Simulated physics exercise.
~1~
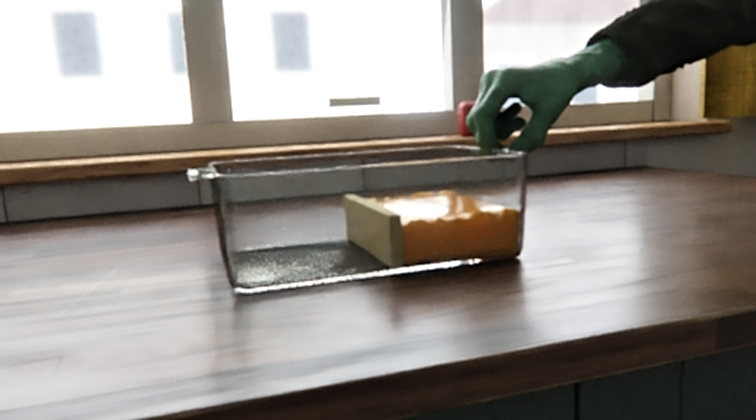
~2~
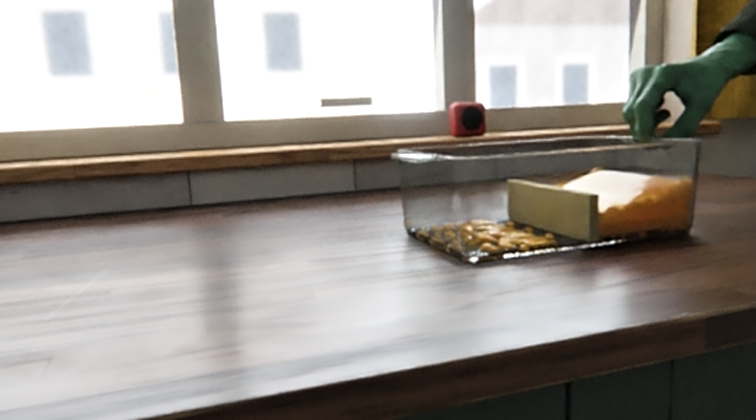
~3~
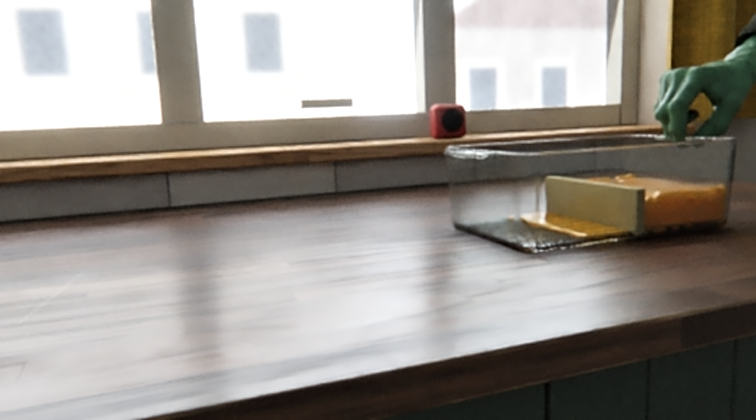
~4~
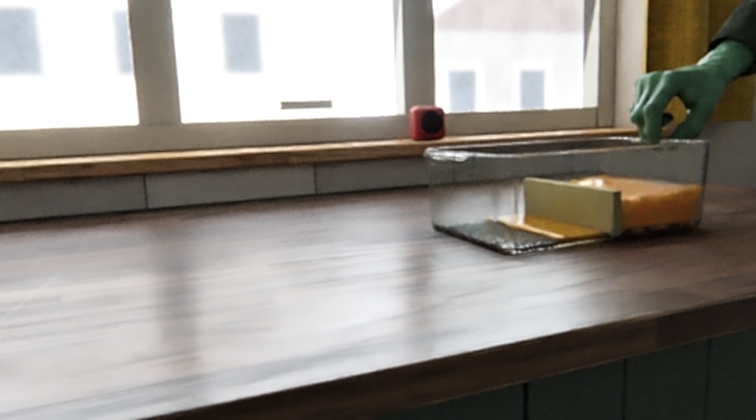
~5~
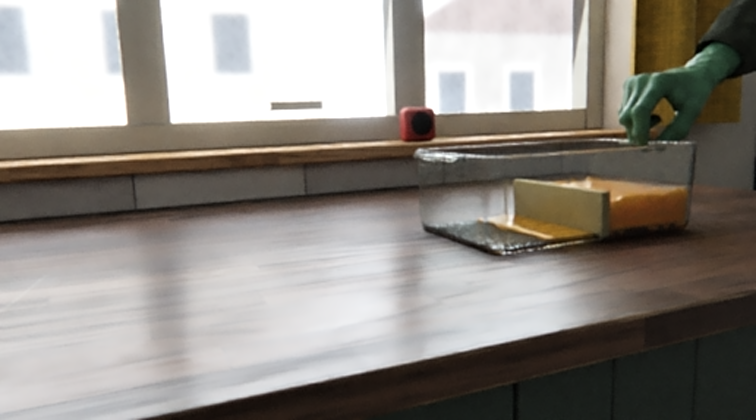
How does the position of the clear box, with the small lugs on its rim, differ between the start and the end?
At the start the box and its lugs were near the middle of the view, with the right end below the small red cube. At the end they were farther to the right, with the box's left end below the cube.
